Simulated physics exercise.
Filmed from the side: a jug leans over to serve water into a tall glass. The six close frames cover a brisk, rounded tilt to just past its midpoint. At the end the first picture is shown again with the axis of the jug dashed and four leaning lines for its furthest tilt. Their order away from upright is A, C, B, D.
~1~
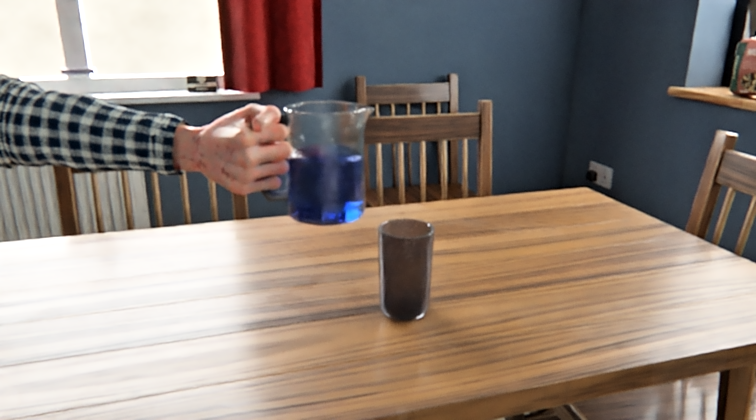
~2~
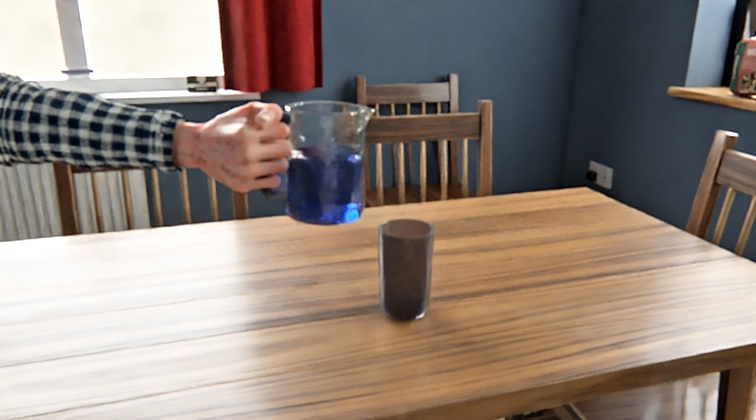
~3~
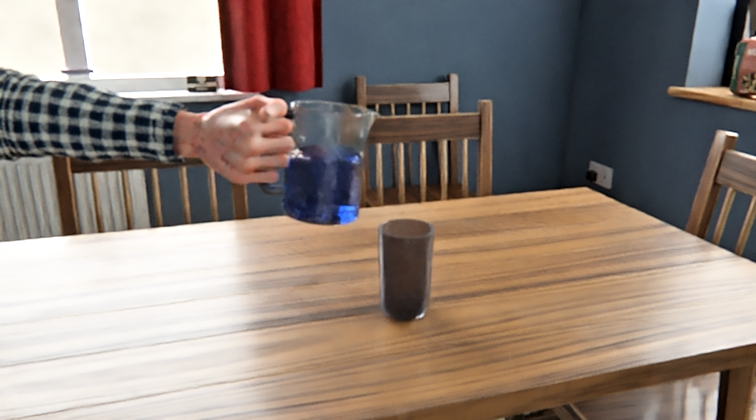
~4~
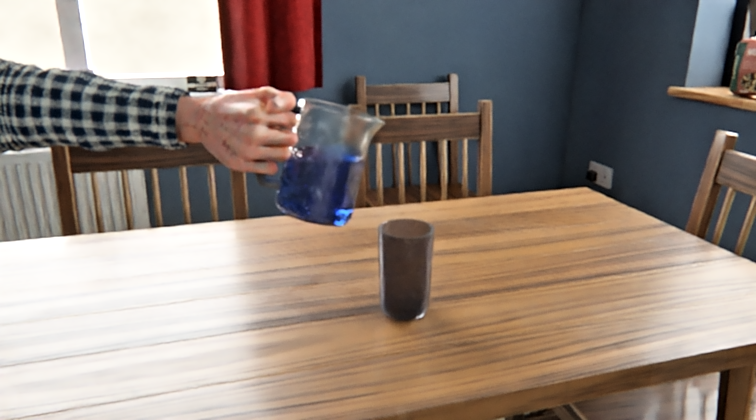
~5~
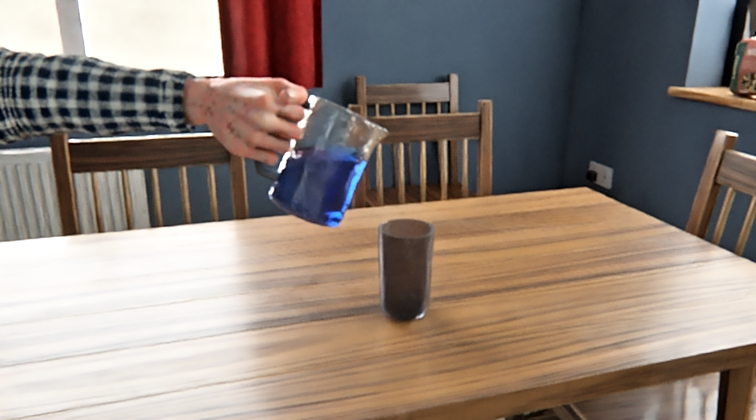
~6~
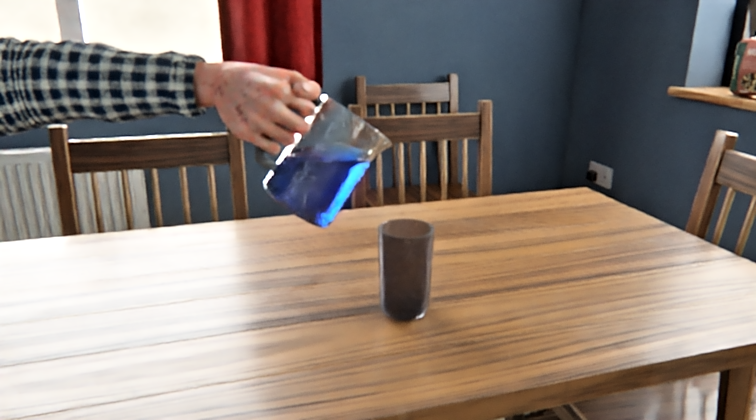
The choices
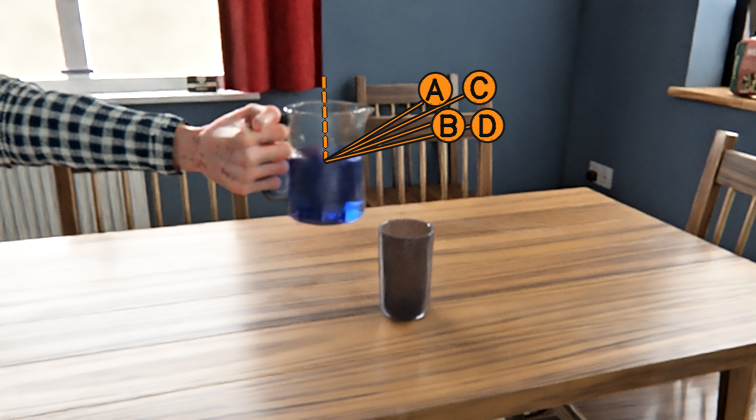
The clip opens with a hand in a checked sleeve holding a clear jug of blue liquid upright above a wooden table, near a tall dark glass. The hand shifts slightly right, then steadily tilts the jug rightward toward the glass, the liquid slanting inside it while none leaves the lip.
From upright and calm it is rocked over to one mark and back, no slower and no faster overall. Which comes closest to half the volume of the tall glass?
B is best.
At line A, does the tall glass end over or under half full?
Under half.
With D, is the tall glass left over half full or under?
Over half.
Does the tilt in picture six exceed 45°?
No.
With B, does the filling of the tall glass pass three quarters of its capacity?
No.
On the marked copy, A at (422, 102); B at (430, 124); C at (463, 95); D at (470, 126).
With A, the tall glass ends with about 21 % of what it can hold.
With B, the tall glass ends with about 53 % of what it can hold.
With C, the tall glass ends with about 35 % of what it can hold.
With D, the tall glass ends with about 71 % of what it can hold.
